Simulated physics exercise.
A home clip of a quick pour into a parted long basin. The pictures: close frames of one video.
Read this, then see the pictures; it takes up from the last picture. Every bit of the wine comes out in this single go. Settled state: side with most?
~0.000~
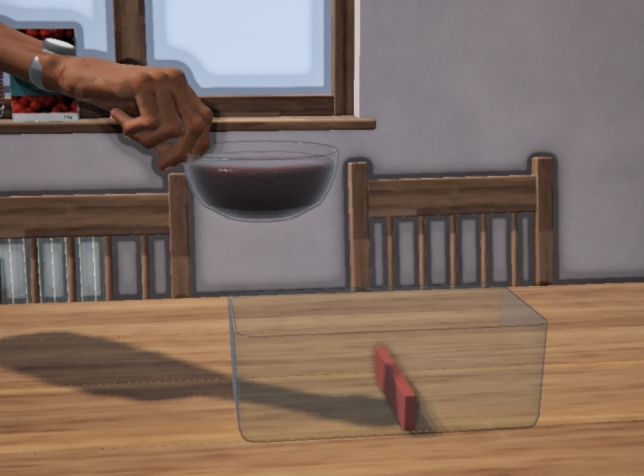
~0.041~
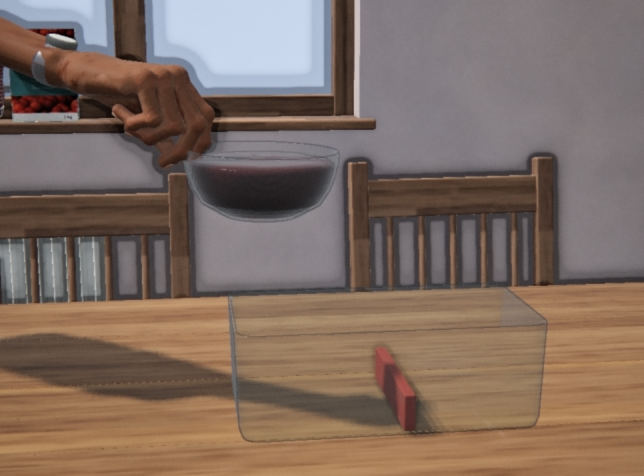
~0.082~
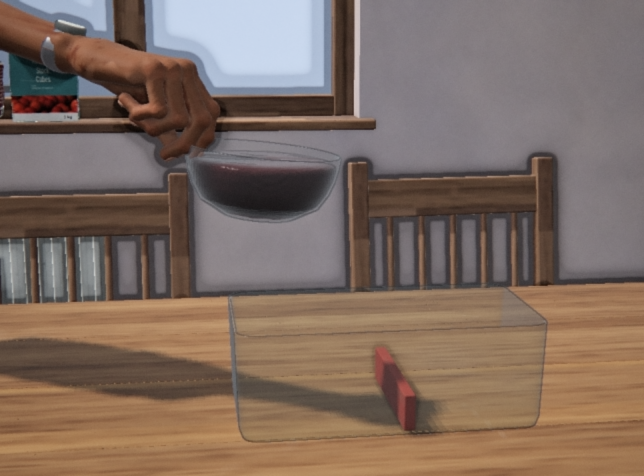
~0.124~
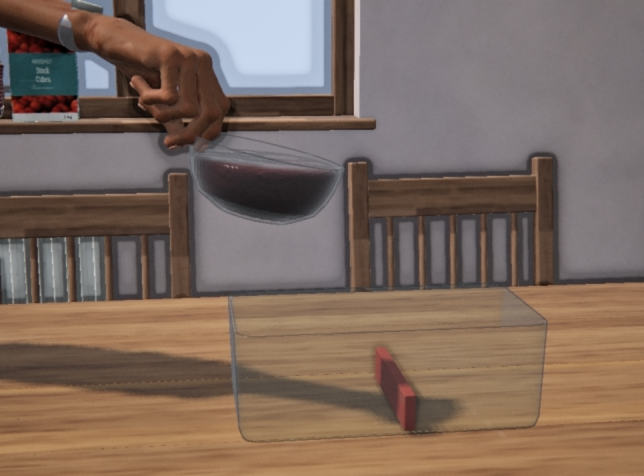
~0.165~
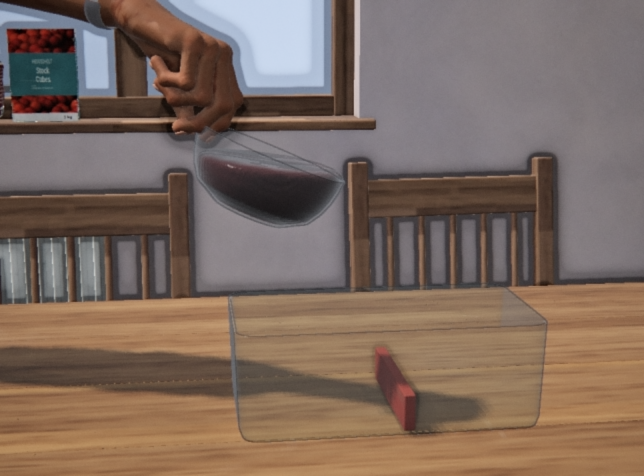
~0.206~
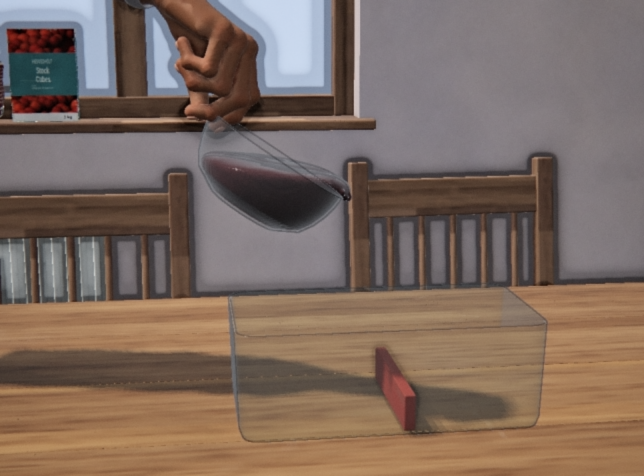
Left.
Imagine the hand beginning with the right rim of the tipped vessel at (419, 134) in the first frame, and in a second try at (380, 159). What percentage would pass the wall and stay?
About 70 per cent, then about 60 per cent.
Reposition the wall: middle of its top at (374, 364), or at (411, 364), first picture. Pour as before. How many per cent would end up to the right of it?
Case 1: 55 %; case 2: 10 %.
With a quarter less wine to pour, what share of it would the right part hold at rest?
20 %.
By 0.45 s the tilt is 97° and 10 per cent is still to pour, 27 is left of the wall and 22 right of it.
By 0.63 s the tilt is 101° and 1 per cent is still to pour, 61 is left of the wall and 32 right of it.
By 0.82 s the tilt is 101° and 0 per cent is still to pour, 59 is left of the wall and 33 right of it.
By 1.02 s the tilt is 101° and 0 per cent is still to pour, 61 is left of the wall and 34 right of it.
At rest 62 per cent lies left of the wall, 34 right of it and 5 outside.
